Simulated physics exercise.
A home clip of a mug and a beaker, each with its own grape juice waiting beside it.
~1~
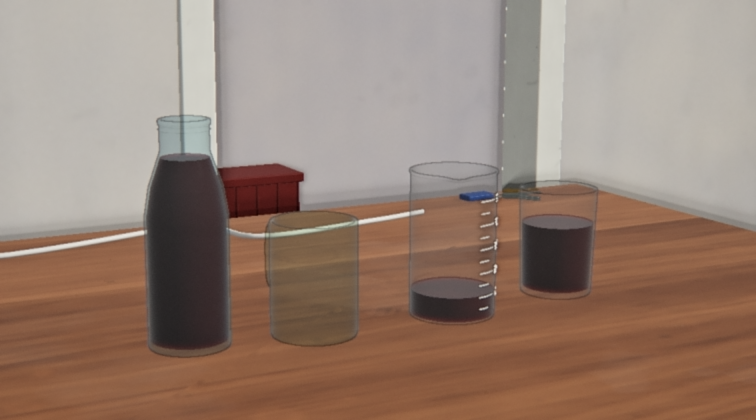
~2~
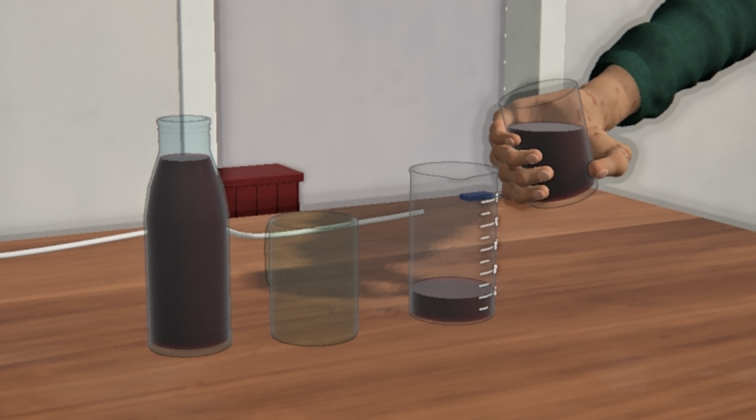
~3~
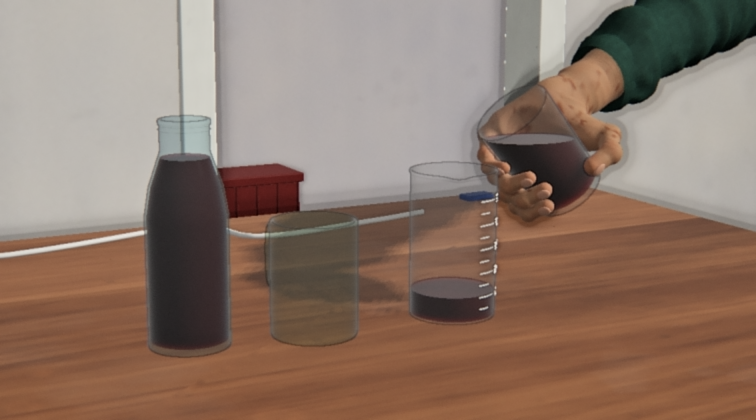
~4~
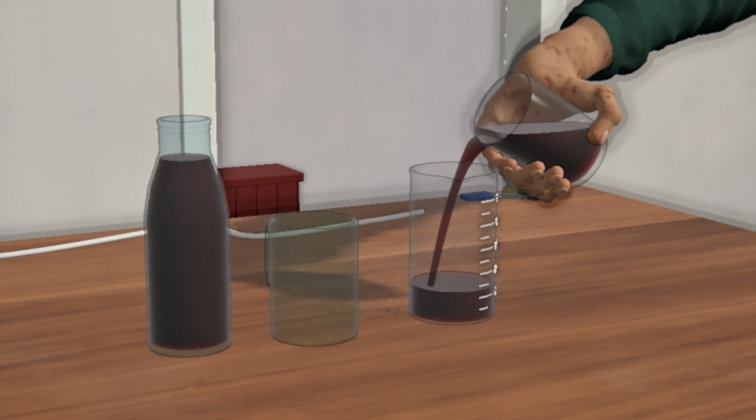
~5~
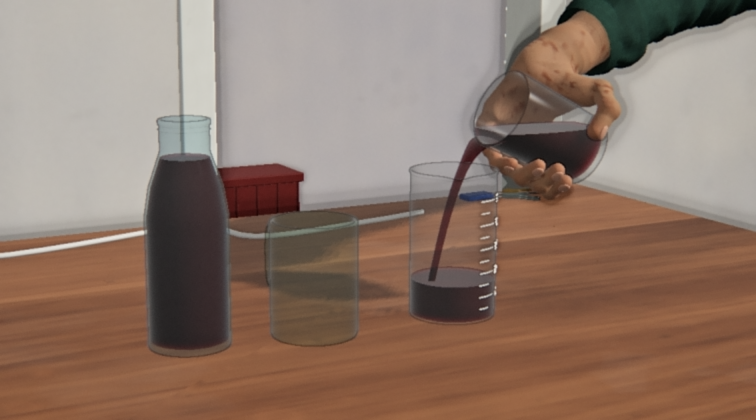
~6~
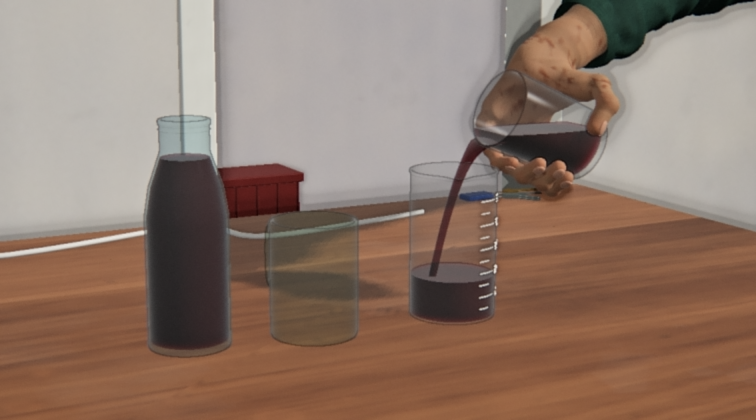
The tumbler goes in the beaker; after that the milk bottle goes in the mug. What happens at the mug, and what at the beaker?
The mug spills over the rim and the beaker holds everything.
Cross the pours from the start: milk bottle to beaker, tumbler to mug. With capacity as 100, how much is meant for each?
Roughly 90 per cent, then 60 per cent.
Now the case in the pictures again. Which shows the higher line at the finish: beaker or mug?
The left one.
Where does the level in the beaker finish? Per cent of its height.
About 50 per cent.
Soon after, the beaker is about a third full.
Later, the beaker is about half full.
In the end, the mug is full to the brim and has run over; the beaker is about half full.
